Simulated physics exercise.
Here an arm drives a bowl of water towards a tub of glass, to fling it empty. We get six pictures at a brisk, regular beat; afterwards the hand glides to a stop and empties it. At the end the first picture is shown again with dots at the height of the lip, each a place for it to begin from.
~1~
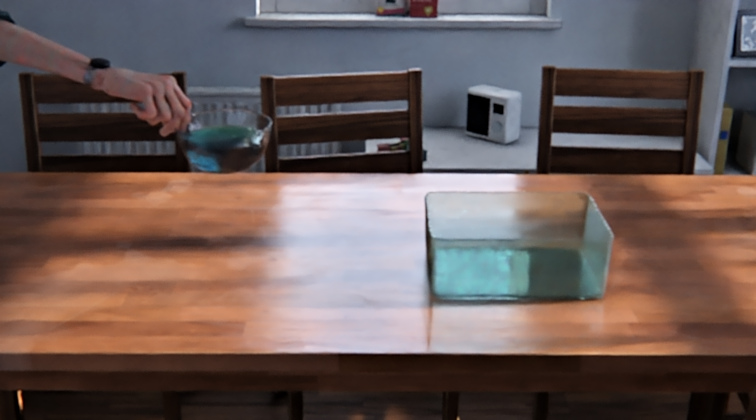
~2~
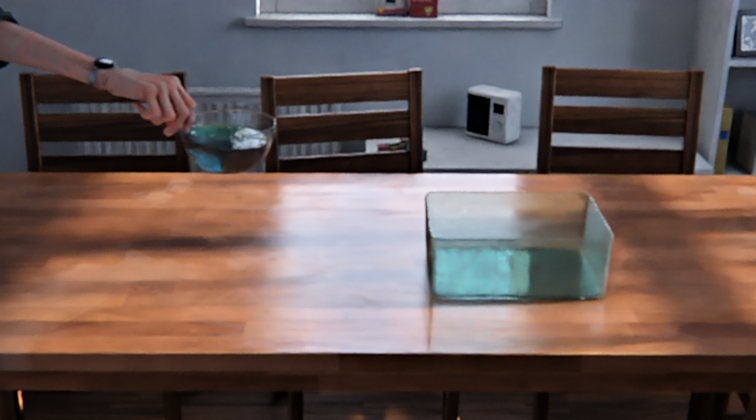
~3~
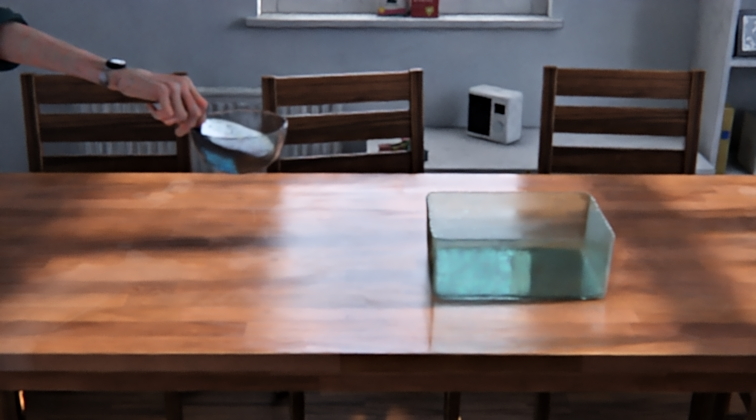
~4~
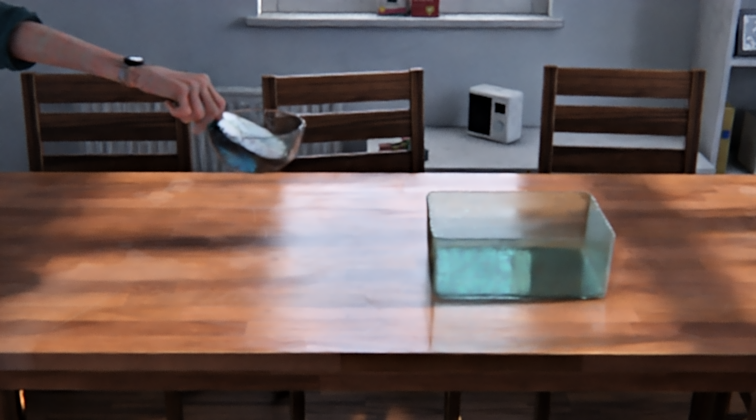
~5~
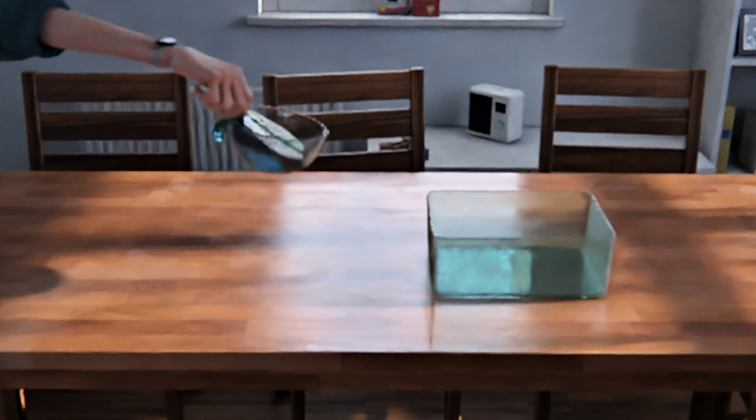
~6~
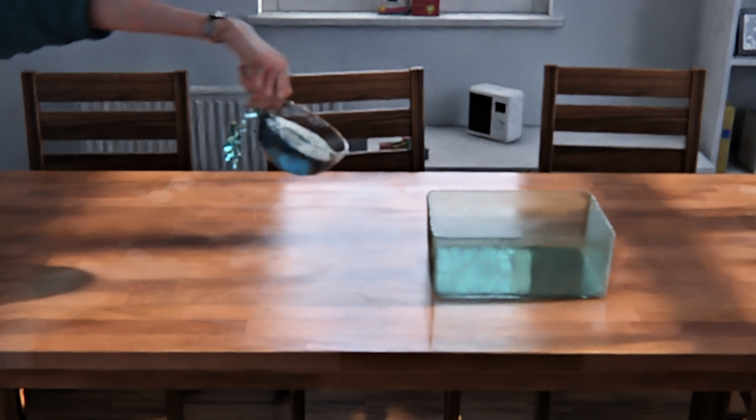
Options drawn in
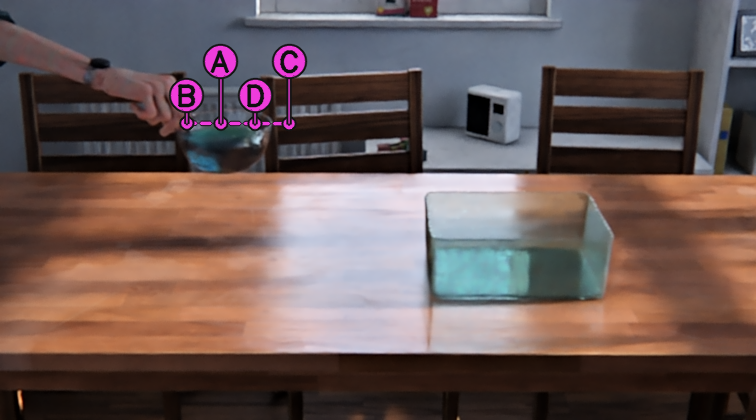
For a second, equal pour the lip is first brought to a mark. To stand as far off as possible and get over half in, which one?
Take C.
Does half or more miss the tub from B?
Yes, that goes wrong.
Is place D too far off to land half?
Yes, that goes wrong.
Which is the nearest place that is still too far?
That would be D.
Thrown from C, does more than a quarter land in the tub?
Yes, it does.
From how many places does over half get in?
One.
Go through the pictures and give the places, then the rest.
Upright, lip at (270, 123); tub from (430, 295) to (604, 296); nothing has left yet.
Upright, lip at (274, 123); nothing has left yet.
Upright, lip at (285, 123); nothing has left yet.
Upright, lip at (302, 124); water is over the rim, down to (207, 123).
Tipped about 12°, lip at (325, 132); water is over the rim, down to (221, 135).
Tipped about 31°, lip at (347, 148); water is over the rim, down to (235, 162).
On the marked copy, A at (220, 123); B at (186, 123); C at (289, 123); D at (255, 123).
With A, about 0 % lands in the tub, 97 % falls short and 3 % goes beside or beyond.
With B, about 0 % lands in the tub, 99 % falls short.
With C, about 72 % lands in the tub, 19 % falls short and 9 % goes beside or beyond.
With D, about 27 % lands in the tub, 67 % falls short and 6 % goes beside or beyond.
